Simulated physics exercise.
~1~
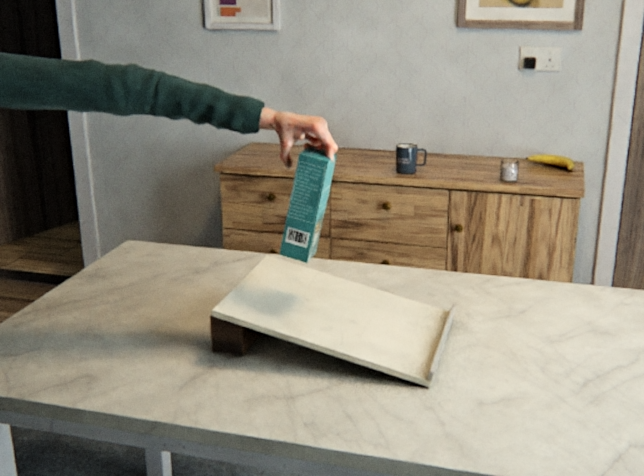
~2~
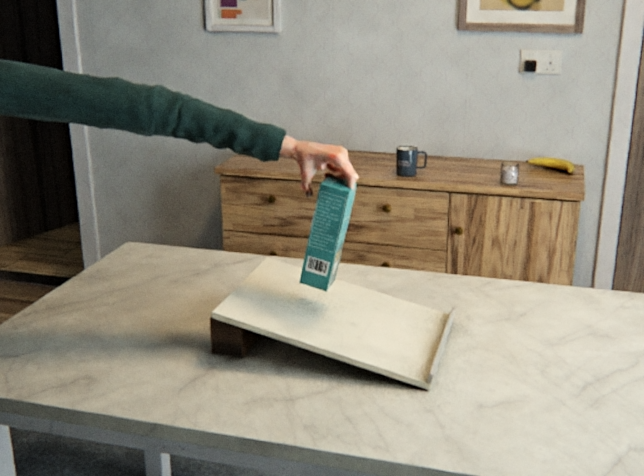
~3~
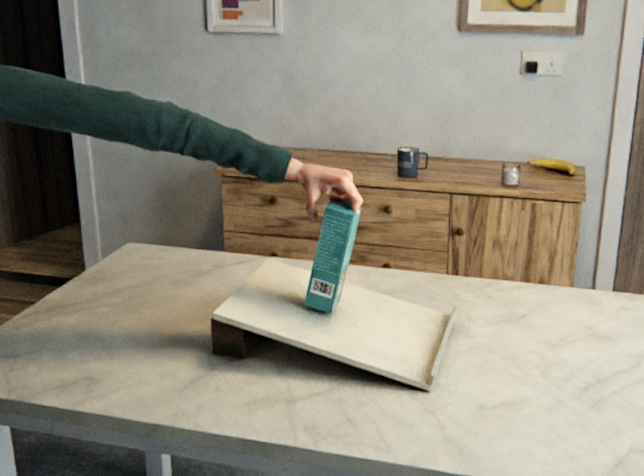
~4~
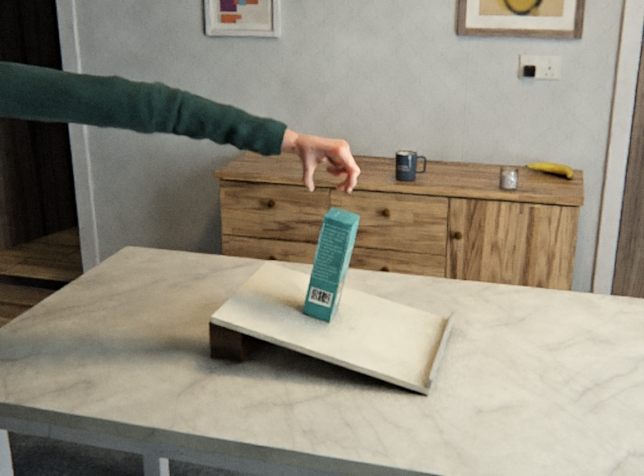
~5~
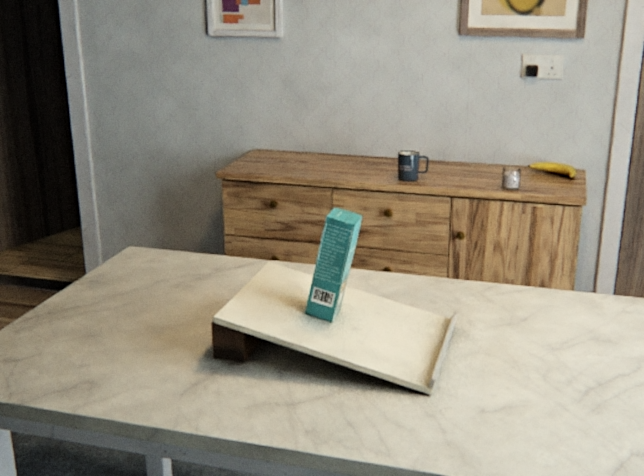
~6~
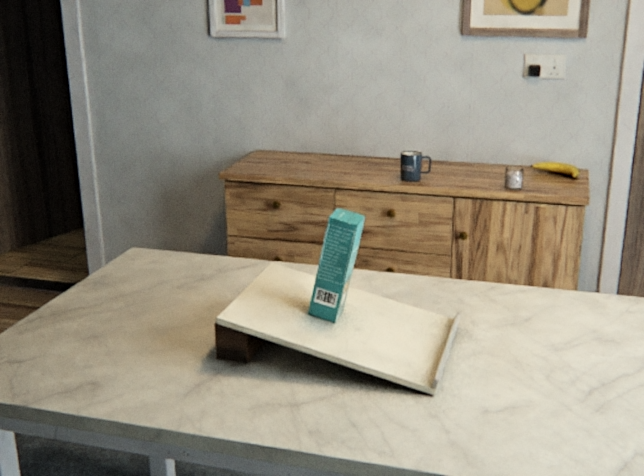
We see a hand in a green sleeve lower a turquoise carton rightward onto a sloping board propped on a block on a marble-patterned table. The hand lets go and withdraws to the left, and the carton stays standing, tilted with the slope, without sliding.
